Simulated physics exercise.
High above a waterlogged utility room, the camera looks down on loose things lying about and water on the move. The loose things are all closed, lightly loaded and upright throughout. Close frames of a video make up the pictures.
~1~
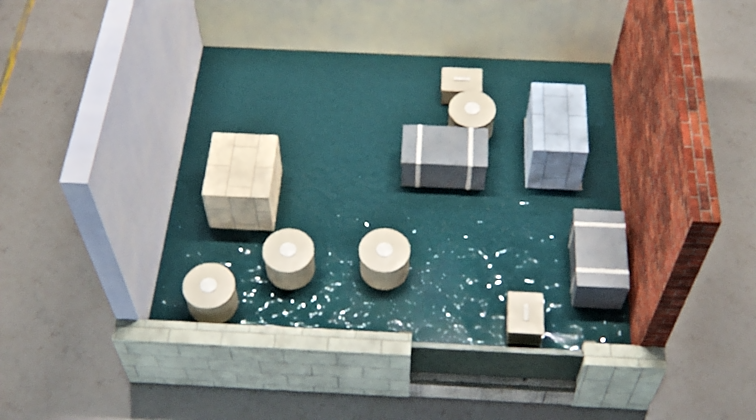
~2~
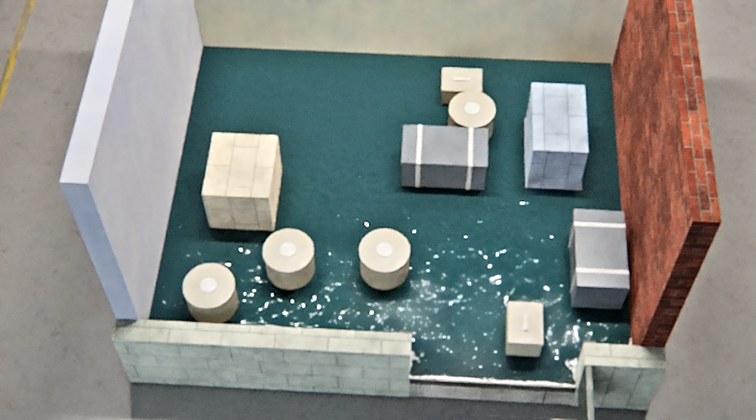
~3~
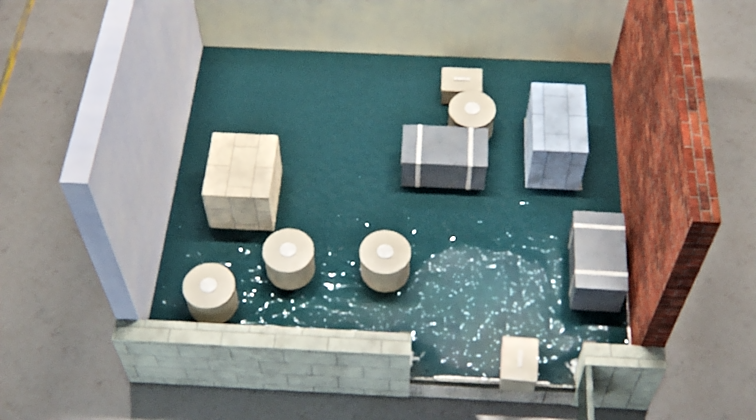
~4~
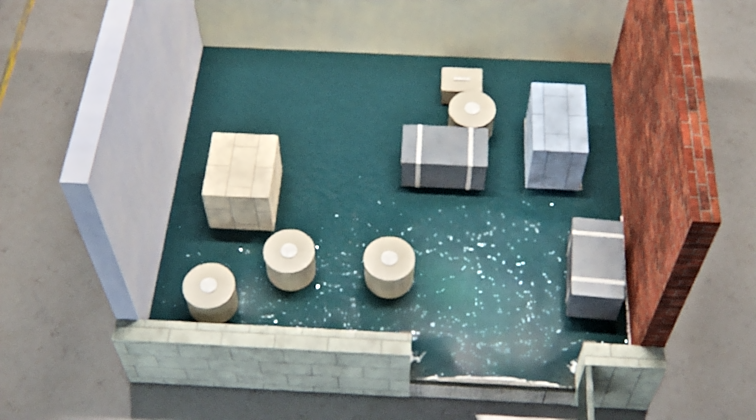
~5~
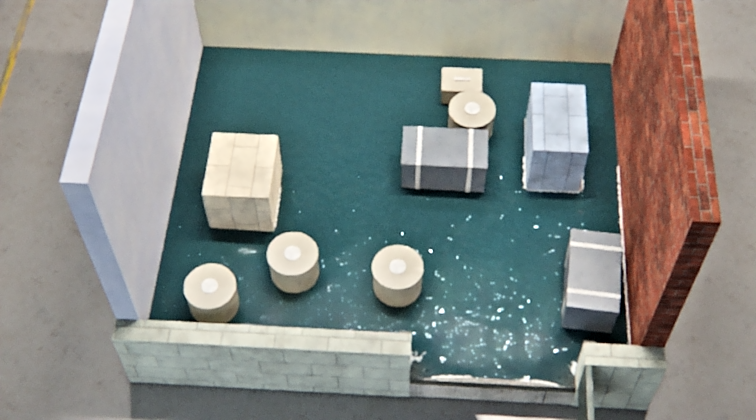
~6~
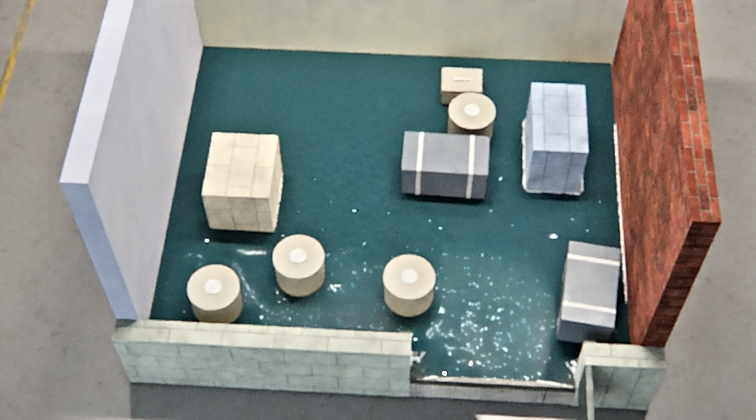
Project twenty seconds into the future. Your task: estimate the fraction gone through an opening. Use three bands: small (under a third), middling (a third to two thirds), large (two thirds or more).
Large.
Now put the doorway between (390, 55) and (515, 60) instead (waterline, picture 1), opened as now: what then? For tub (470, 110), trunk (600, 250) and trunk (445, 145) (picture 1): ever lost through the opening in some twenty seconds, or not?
In that order: Washed out, left behind, through.
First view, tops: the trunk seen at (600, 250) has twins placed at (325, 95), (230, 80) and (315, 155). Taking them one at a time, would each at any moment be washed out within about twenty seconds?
The first remains behind, the second remains behind, the third departs.
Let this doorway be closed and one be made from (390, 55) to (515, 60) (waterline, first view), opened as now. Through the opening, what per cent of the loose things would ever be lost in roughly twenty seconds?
Estimate: Near 50 per cent.
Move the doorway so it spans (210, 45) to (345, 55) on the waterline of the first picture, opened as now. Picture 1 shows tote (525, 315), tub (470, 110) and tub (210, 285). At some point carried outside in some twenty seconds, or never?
Remains, escapes, remains.
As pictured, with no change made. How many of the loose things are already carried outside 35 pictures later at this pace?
That comes to 7.
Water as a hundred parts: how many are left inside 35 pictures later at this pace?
Close to 44 per cent, I think.
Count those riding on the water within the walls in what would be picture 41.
1 in all.
A moment on, 2 of 8 are out; 6 afloat.
Next, 5 of 8 are out; 3 afloat.
Later, 7 of 8 are out; 1 afloat.
In the end, 7 of 8 are out; 1 afloat.
